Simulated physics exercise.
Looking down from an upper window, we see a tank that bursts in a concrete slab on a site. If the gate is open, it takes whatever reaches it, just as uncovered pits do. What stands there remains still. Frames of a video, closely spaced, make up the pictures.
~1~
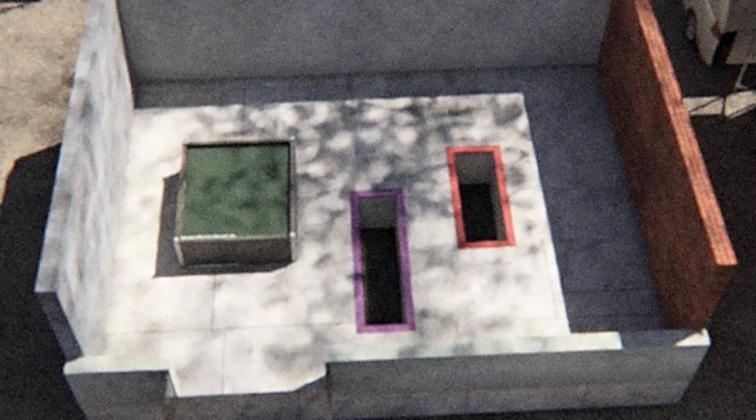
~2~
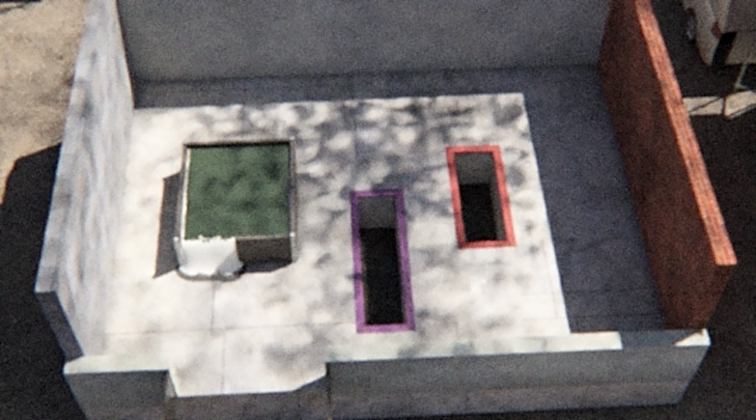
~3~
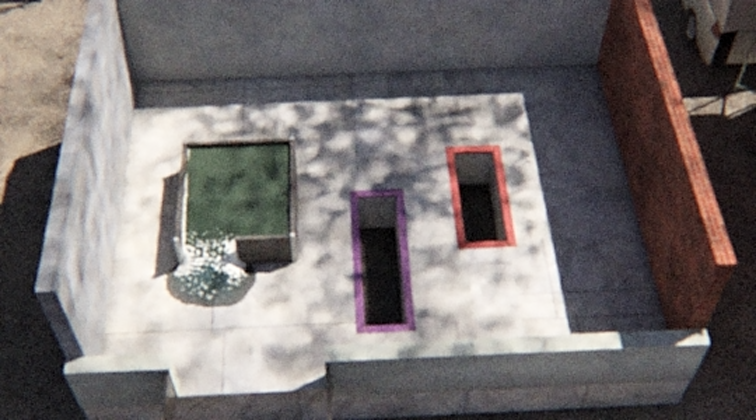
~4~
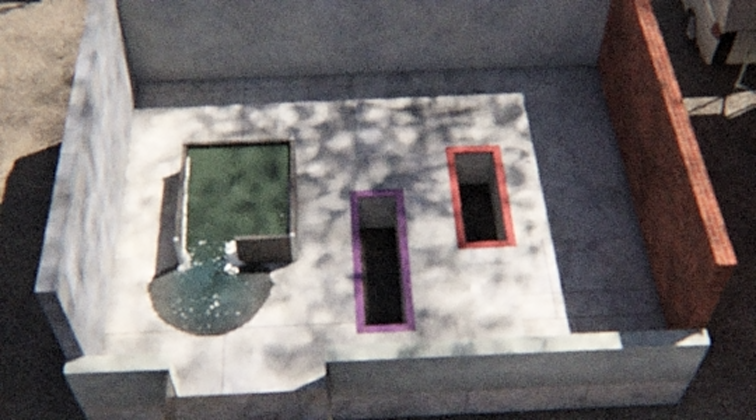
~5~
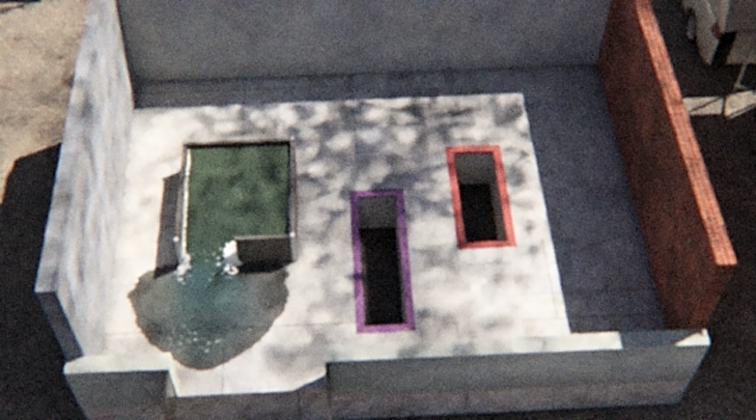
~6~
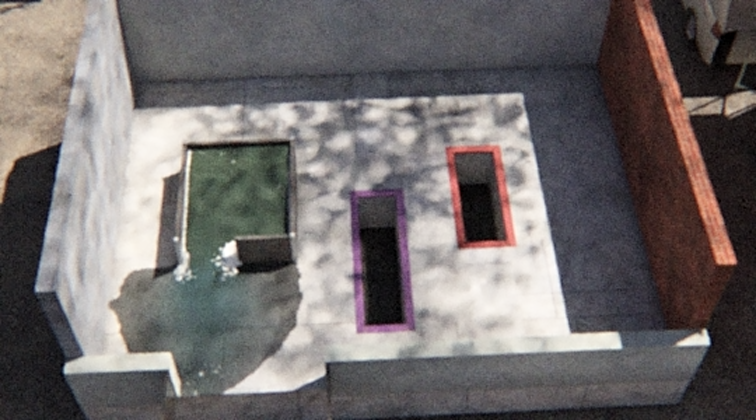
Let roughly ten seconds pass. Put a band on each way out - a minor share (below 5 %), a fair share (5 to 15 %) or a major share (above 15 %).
Bands: Gate: A major share; purple pit: A minor share; red pit: A minor share.
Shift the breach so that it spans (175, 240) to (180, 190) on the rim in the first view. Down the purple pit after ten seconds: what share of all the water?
Share recorded - purple: 14 %.
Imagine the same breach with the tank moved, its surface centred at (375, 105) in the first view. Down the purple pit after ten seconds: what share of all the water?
Within ten seconds, 40 percent of the total ends up in the purple pit.
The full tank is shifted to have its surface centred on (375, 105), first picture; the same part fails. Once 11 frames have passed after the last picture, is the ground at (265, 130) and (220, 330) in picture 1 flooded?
Result, in sequence: Unreached; waterlogged.
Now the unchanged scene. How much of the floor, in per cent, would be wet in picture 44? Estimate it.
About 25 per cent.
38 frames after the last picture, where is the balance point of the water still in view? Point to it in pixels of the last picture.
At about (208, 248).
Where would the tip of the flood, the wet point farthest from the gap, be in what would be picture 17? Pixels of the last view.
Front's tip: Near (377, 370).
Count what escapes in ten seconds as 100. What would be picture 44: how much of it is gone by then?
Roughly 75 percent.
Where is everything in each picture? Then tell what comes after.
Still water in the water tank at (237, 191), in the first picture.
The front is at (241, 268), out from the gap at (211, 256), in the second picture.
The front is at (231, 300), out from the gap at (211, 256), in the third picture.
The front is at (226, 328), out from the gap at (211, 256), in the fourth picture.
The front is at a hidden place, out from the gap at (211, 256), in the fifth picture.
The front is at a hidden place, out from the gap at (211, 256), in the sixth picture.
A moment on, water covers 15 % of the floor; the gate 4 %, the purple pit 0 %, the red pit 0 %.
Next, water covers 15 % of the floor; the gate 13 %, the purple pit 0 %, the red pit 0 %.
Then, water covers 20 % of the floor; the gate 25 %, the purple pit 0 %, the red pit 0 %.
Later, water covers 25 % of the floor; the gate 41 %, the purple pit 0 %, the red pit 0 %.
In the end, water covers 30 % of the floor; the gate 53 %, the purple pit 1 %, the red pit 0 %.
